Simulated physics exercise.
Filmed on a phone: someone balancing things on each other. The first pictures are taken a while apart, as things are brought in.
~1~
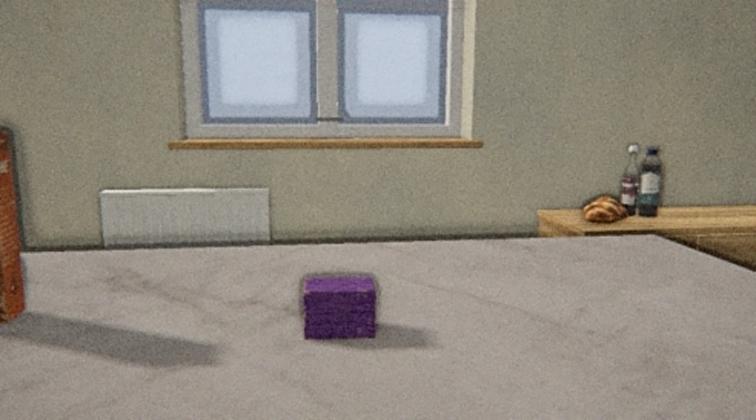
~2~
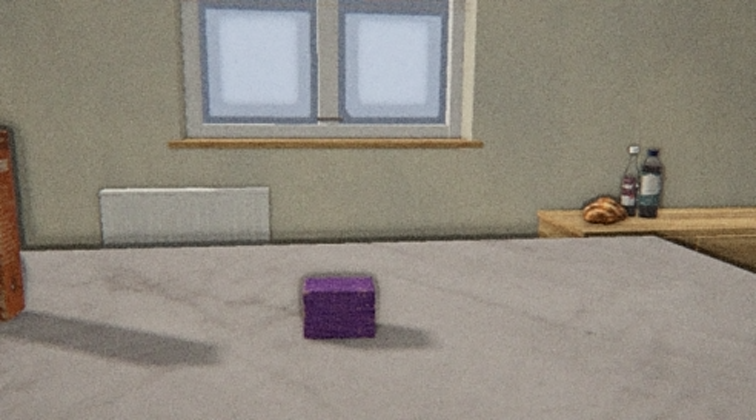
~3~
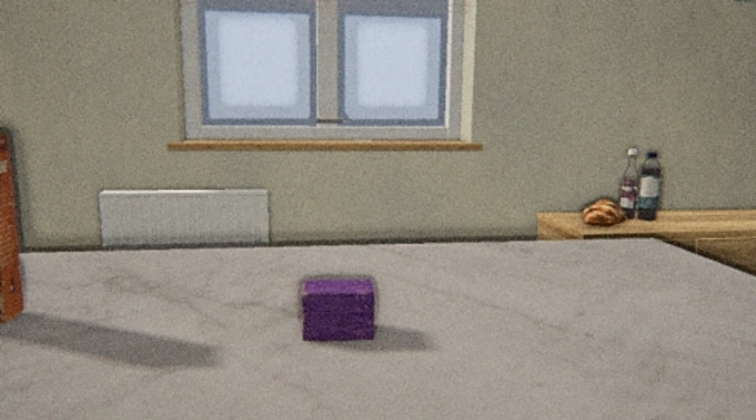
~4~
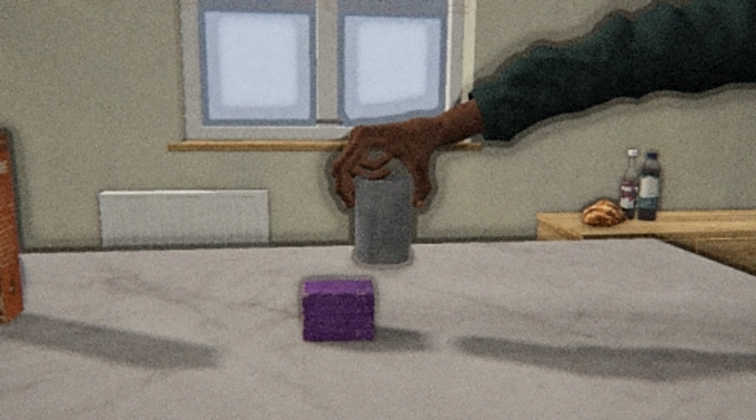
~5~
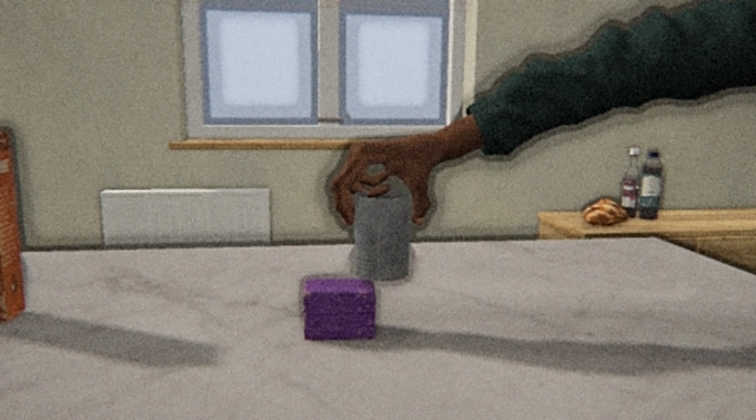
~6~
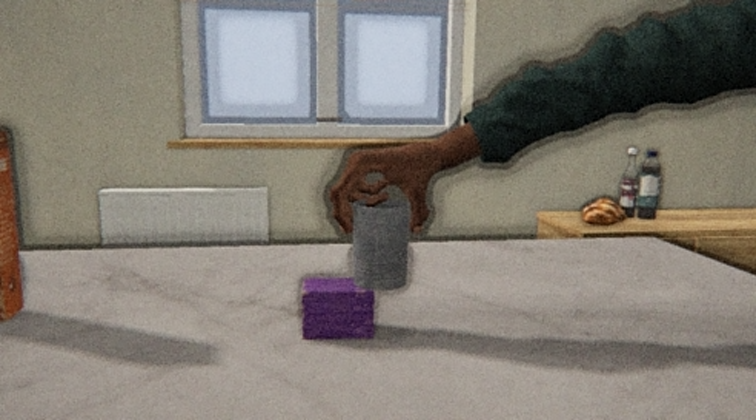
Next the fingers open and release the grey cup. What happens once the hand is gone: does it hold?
Here the pile loses its balance.
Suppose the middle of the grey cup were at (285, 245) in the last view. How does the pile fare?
Then it gives way.
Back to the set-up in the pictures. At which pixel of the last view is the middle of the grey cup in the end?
Around (444, 305).
Then, 0.30 s later than the last frame, grey cup tilted by 41° near (405, 259).
Then, 0.40 s later than the last frame, grey cup now fallen.
Then, 1.90 s later than the last frame, nothing new.
When it is over, fallen, grey cup; the other 2 as before. End places, in pixels of the last picture, grey cup near (444, 305). The pile comes apart.
